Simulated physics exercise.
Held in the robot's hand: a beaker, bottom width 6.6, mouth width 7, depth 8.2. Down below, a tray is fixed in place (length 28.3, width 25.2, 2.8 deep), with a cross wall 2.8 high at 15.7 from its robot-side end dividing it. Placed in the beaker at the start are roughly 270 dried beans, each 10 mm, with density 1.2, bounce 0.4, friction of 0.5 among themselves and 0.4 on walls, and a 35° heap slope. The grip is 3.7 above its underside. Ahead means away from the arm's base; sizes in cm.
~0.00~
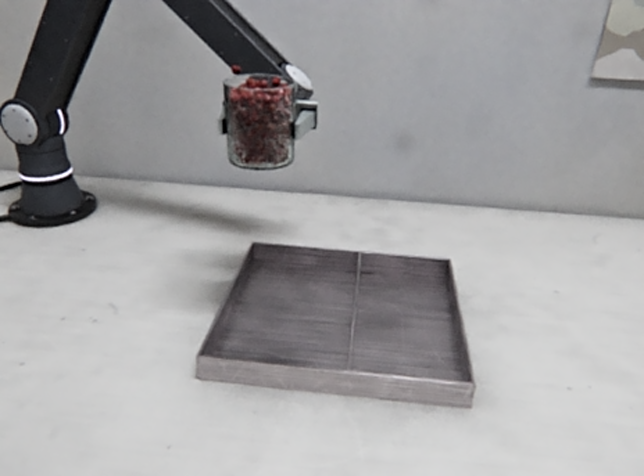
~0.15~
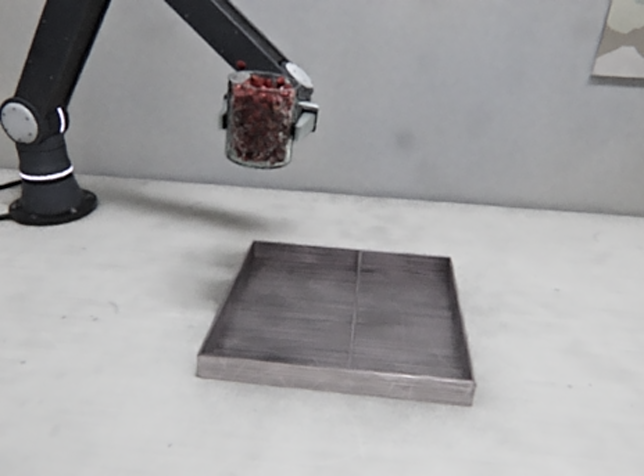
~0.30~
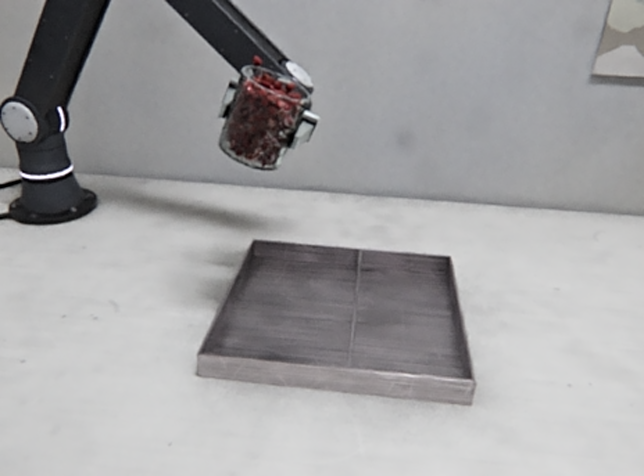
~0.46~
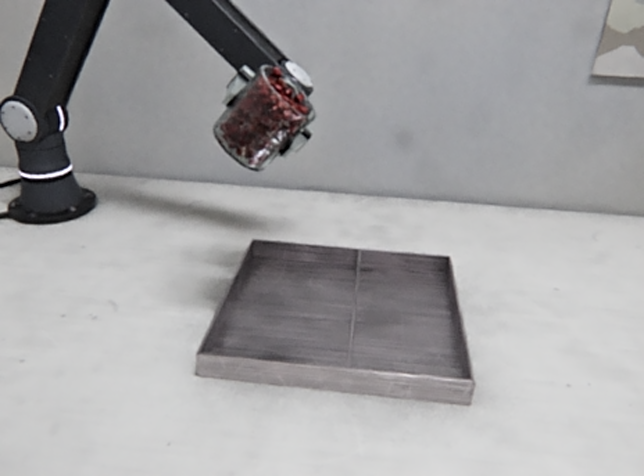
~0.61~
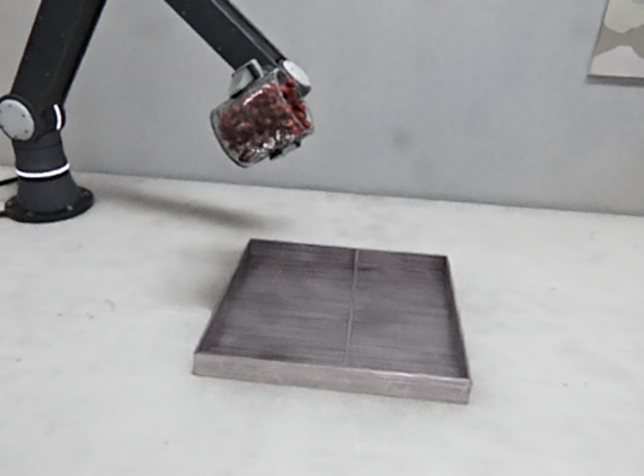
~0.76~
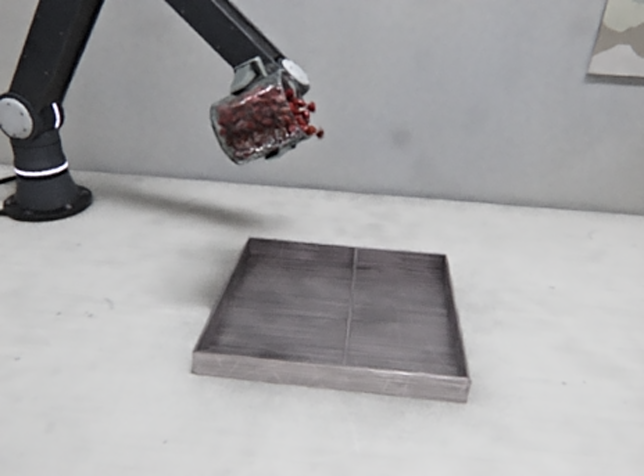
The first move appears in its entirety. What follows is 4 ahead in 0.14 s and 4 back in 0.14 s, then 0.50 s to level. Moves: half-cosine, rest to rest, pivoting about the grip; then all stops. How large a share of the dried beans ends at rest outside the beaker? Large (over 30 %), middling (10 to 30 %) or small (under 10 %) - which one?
Middling.
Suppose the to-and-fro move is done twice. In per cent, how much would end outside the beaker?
In that case it would be roughly 25 per cent.
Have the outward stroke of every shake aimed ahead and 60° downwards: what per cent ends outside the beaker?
Some 5 in a hundred.
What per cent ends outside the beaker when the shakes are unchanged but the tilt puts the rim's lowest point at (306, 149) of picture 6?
Roughly 40 per cent.
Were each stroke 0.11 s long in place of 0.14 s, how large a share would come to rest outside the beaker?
In that case around 25 per cent.
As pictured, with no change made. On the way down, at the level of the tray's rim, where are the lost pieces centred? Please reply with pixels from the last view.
Close to pixel (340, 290).
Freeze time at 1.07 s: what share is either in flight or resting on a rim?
Around 14 per cent of the load.
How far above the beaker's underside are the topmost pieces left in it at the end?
Roughly 8.5 centimetres.
After 1.07 s, tilted 62° forward, highest piece 27 above the table; 232 in the beaker, 3 in the far-side part, 1 in the robot-side part, 37 in flight or on a rim.
After 1.38 s, tilted 14° forward, highest piece 29 above the table; 227 in the beaker, 27 in the robot-side part, 19 in the far-side part.
After 1.74 s, level, highest piece 29 above the table; 227 in the beaker, 27 in the robot-side part, 19 in the far-side part.
After 2.79 s, level, highest piece 29 above the table; 227 in the beaker, 27 in the robot-side part, 19 in the far-side part.
In the end, 227 in the beaker, 27 in the robot-side part, 19 in the far-side part. That is 17 % outside the beaker.
